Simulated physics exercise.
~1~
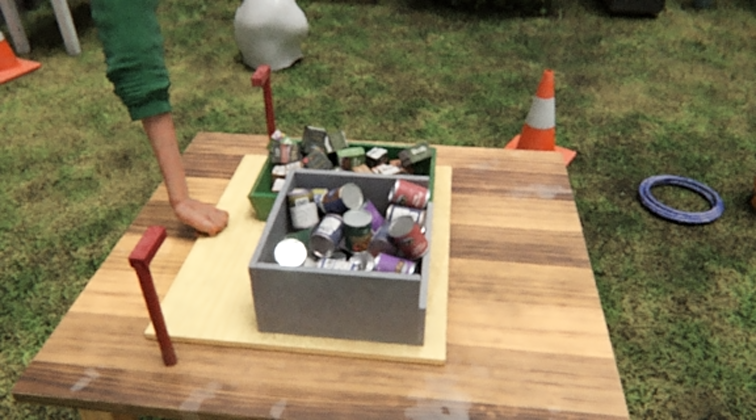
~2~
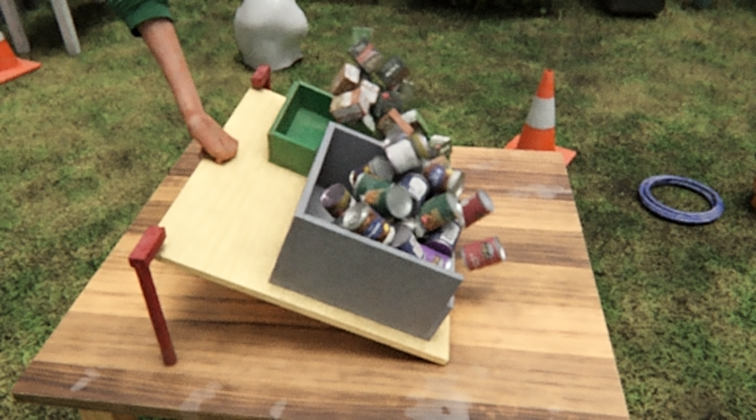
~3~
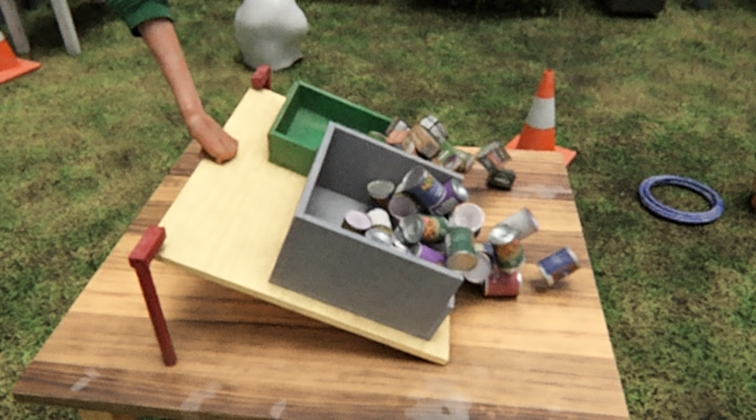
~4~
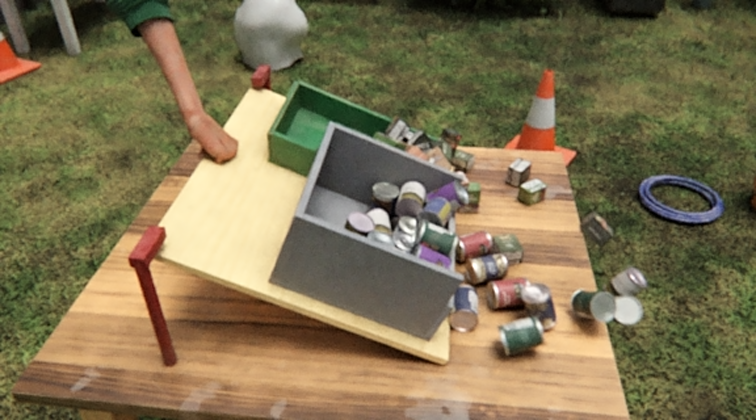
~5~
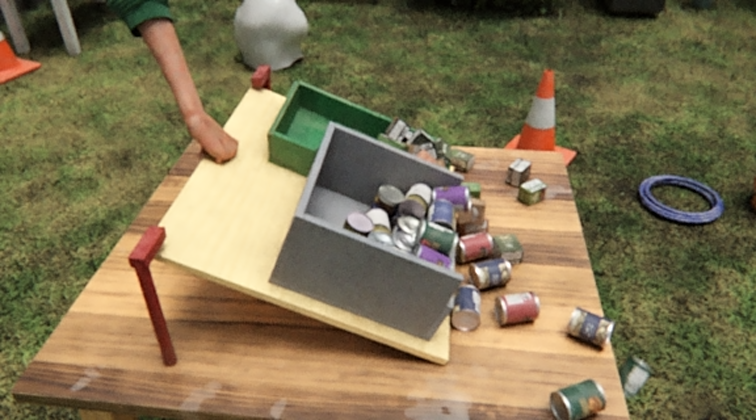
Tins and small cartons spilling rightward from grey and green baskets as a hand tilts their board, some tins leaving the table.
